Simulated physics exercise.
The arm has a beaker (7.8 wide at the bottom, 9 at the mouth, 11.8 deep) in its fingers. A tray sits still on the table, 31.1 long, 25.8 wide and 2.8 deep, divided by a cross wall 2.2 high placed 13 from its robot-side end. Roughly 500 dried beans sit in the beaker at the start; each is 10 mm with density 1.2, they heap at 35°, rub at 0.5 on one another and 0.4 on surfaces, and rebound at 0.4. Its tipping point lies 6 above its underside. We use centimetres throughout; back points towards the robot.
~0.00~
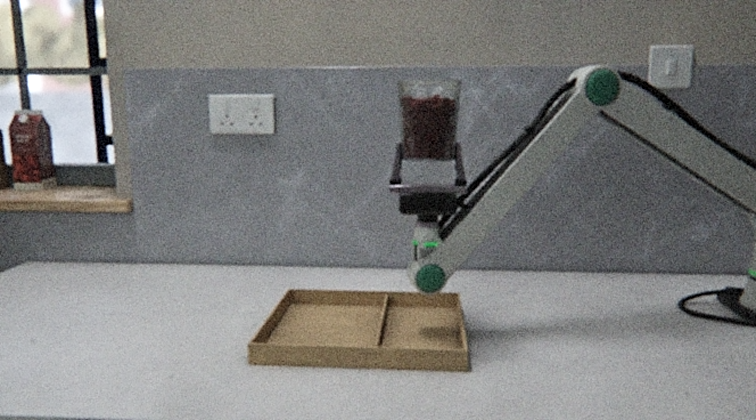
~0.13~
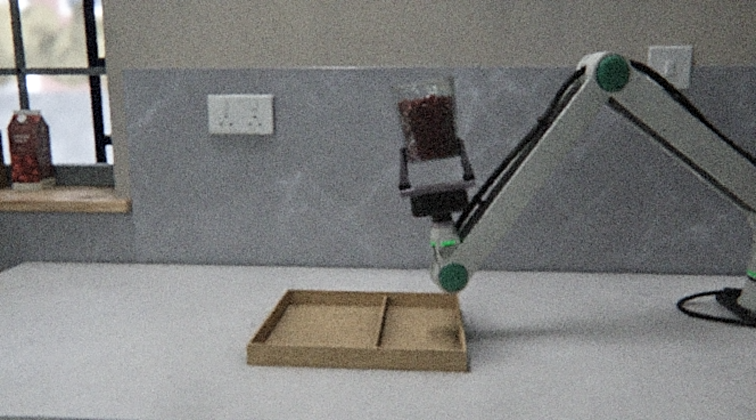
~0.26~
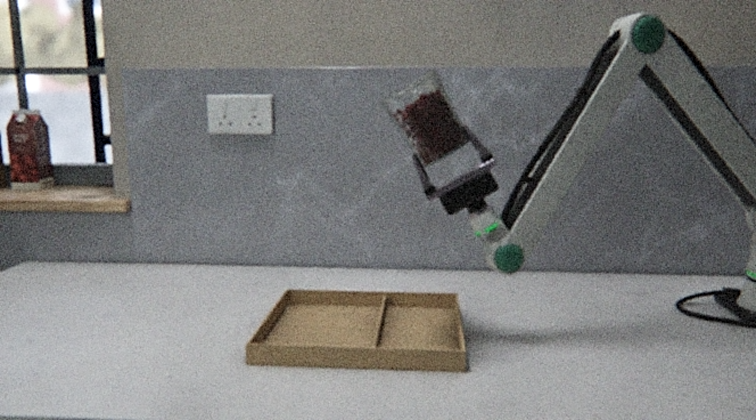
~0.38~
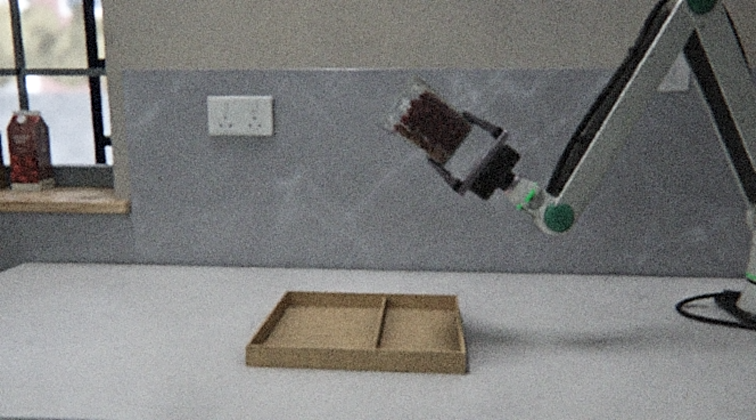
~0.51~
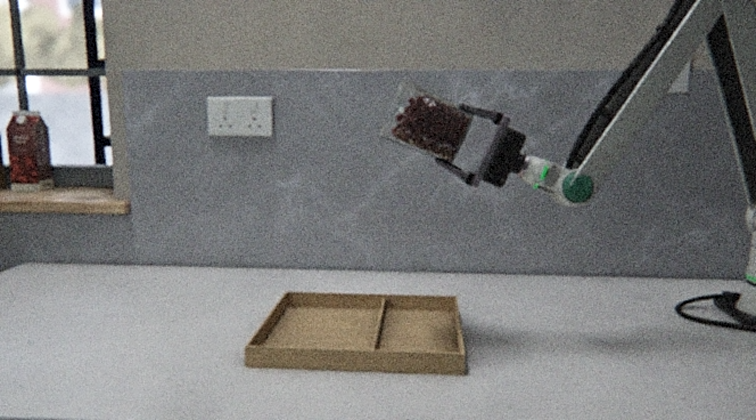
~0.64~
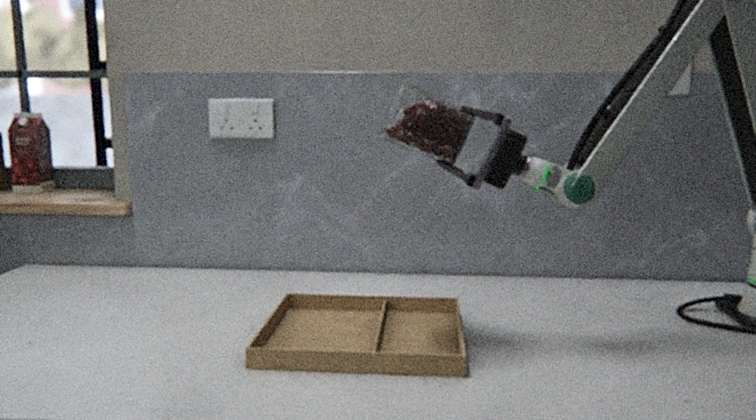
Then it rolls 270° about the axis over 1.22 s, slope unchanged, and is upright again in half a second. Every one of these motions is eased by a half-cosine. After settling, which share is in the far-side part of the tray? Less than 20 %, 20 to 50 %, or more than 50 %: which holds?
The share is less than 20 %.
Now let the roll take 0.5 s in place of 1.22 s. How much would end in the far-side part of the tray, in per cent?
That would give near 0 in a hundred.
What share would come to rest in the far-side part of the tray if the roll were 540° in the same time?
Then about 5 per cent.
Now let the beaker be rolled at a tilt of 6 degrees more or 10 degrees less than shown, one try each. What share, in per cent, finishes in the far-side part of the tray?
10 % and 0 %.
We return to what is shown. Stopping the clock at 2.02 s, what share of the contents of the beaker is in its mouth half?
40 percent or so.
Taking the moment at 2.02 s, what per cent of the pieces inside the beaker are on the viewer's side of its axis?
Near enough 55 in a hundred.
After 1.33 s, tipped 67°, highest piece 39 above the table; 500 in the beaker, 1 in the far-side part, 3 in flight or on a rim.
After 2.02 s, tipped 52°, highest piece 38 above the table; 480 in the beaker, 18 in the far-side part, 6 in flight or on a rim.
After 2.56 s, upright, highest piece 40 above the table; 479 in the beaker, 25 in the far-side part.
After 3.26 s, upright, highest piece 40 above the table; 479 in the beaker, 25 in the far-side part.
In the end, 479 in the beaker, 25 in the far-side part. That is 5 % in the far-side part of the tray.
